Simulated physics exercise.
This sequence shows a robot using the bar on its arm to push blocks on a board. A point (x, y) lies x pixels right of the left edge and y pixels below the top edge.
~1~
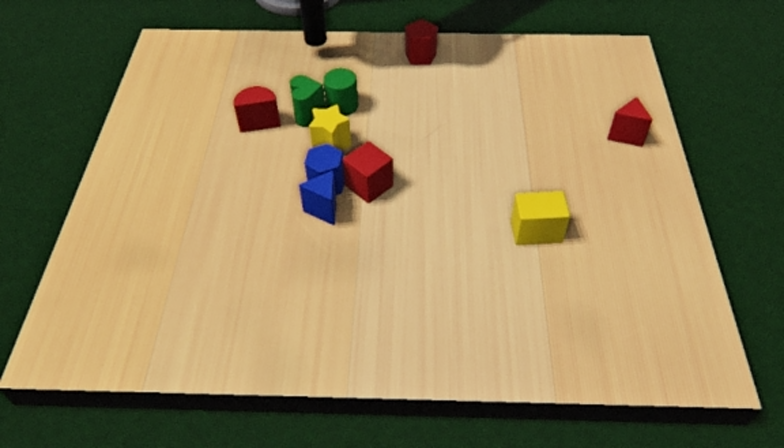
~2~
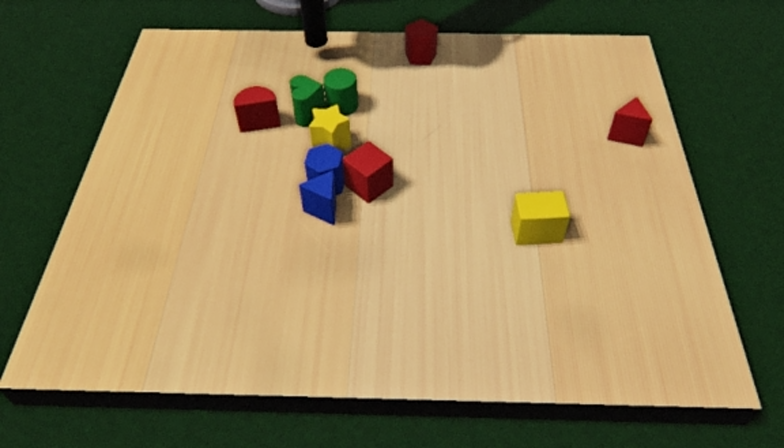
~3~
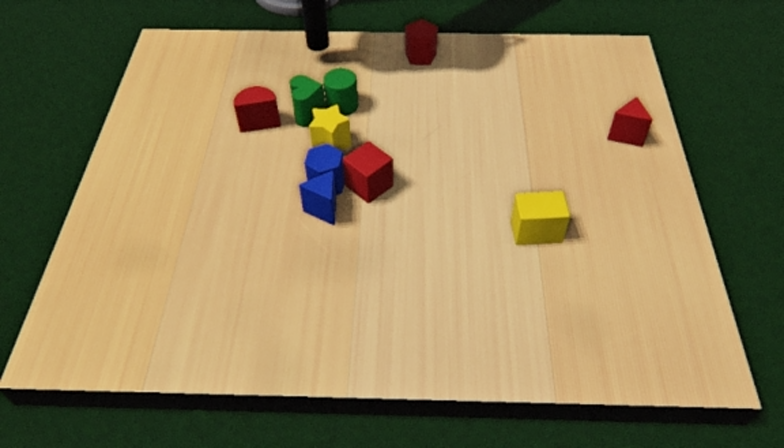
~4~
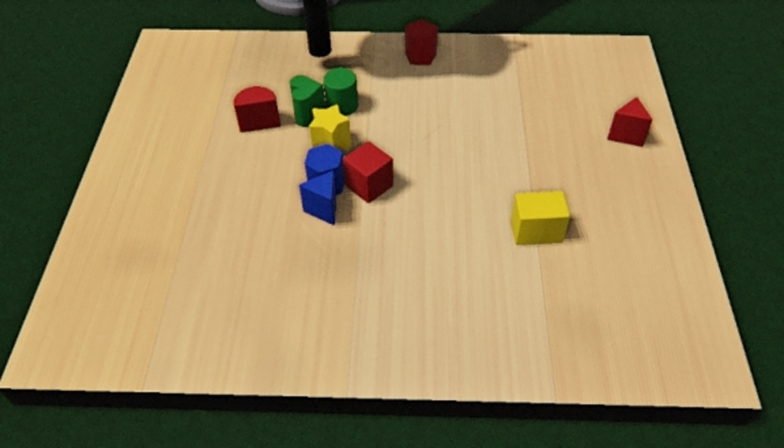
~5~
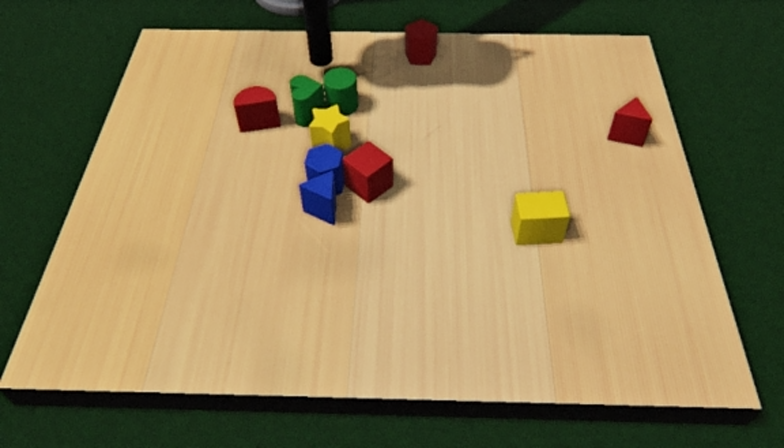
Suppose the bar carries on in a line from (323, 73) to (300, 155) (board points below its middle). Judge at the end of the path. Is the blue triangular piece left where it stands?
My answer is yes.
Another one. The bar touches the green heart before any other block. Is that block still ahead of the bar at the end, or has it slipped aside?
The bar still pushes it.
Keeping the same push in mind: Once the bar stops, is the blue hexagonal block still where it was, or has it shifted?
The block stays on its spot.
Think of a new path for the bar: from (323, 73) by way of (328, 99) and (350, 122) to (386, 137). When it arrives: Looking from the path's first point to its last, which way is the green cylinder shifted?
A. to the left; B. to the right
A.
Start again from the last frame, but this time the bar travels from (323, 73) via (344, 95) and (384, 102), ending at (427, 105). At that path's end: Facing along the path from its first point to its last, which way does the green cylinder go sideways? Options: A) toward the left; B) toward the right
Choice B: Toward the right.
On the path given first. One third of the way, bar (314, 85); green heart (302, 89).
Two thirds of the way, bar (305, 113); green heart (291, 116).
At the end, bar (298, 142); green heart (278, 146); blue triangular piece still; blue hexagonal block still.
